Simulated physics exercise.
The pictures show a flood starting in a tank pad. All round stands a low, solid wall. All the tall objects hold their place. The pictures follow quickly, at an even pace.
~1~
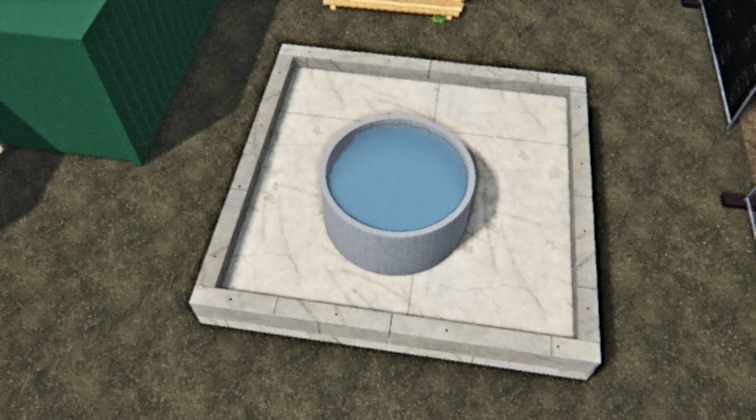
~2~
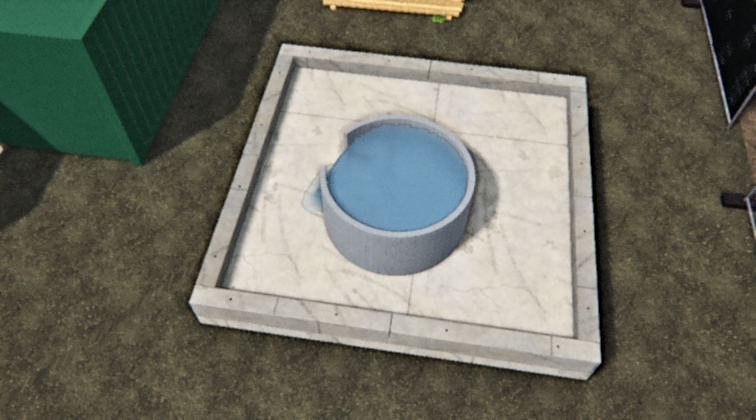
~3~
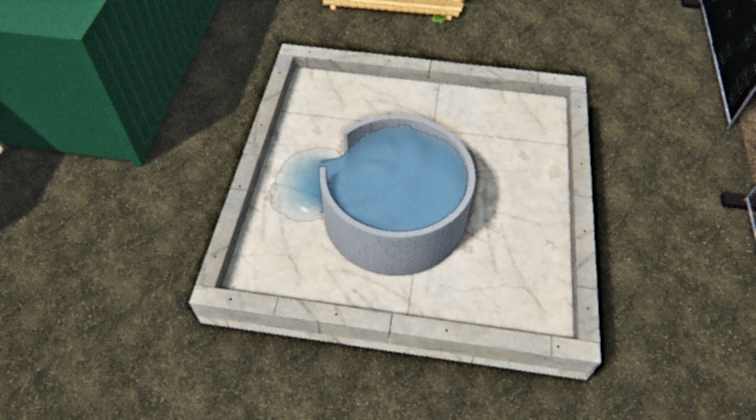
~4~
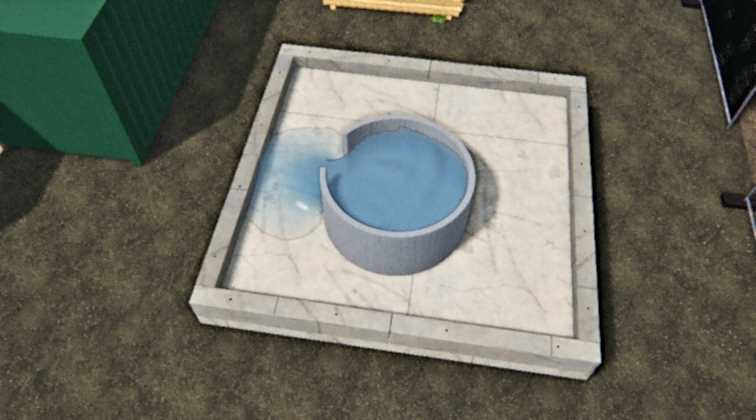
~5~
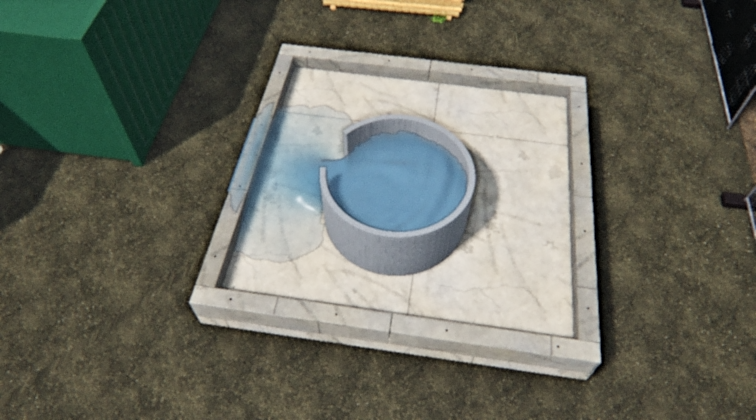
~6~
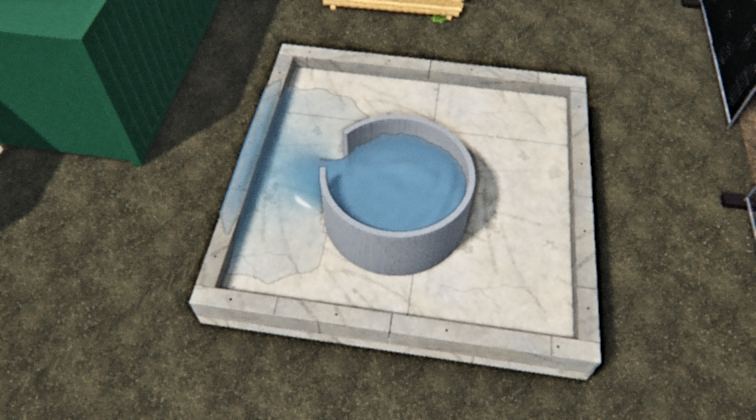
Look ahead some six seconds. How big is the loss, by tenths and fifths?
It loses a tenth to a fifth.
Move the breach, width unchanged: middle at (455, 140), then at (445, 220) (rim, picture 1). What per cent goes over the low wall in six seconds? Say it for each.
Near 8 and 18 in a hundred.
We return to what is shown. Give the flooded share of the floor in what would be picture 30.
Roughly 95 per cent.
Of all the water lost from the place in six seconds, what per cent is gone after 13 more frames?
Roughly 85 per cent.
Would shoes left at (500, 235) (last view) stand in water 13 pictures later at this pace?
Answer: Free of water.
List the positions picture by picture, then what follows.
In the first frame, still water in the round tank at (397, 175).
In the second frame, water pours out at (335, 178) and has run to a hidden place.
In the third frame, the front is at (296, 161), out from the gap at (335, 180).
In the fourth frame, water pours out at (335, 181) and has run to (272, 141).
In the fifth frame, the front is at (282, 111), out from the gap at (335, 181).
In the sixth frame, water pours out at (335, 180) and has run to (289, 89).
A moment on, water covers 25 % of the floor; the low wall has let 1 % over.
Next, water covers 30 % of the floor; the low wall has let 3 % over.
Then, water covers 60 % of the floor; the low wall has let 11 % over.
Later, water covers 75 % of the floor; the low wall has let 13 % over.
In the end, water covers 80 % of the floor; the low wall has let 13 % over.
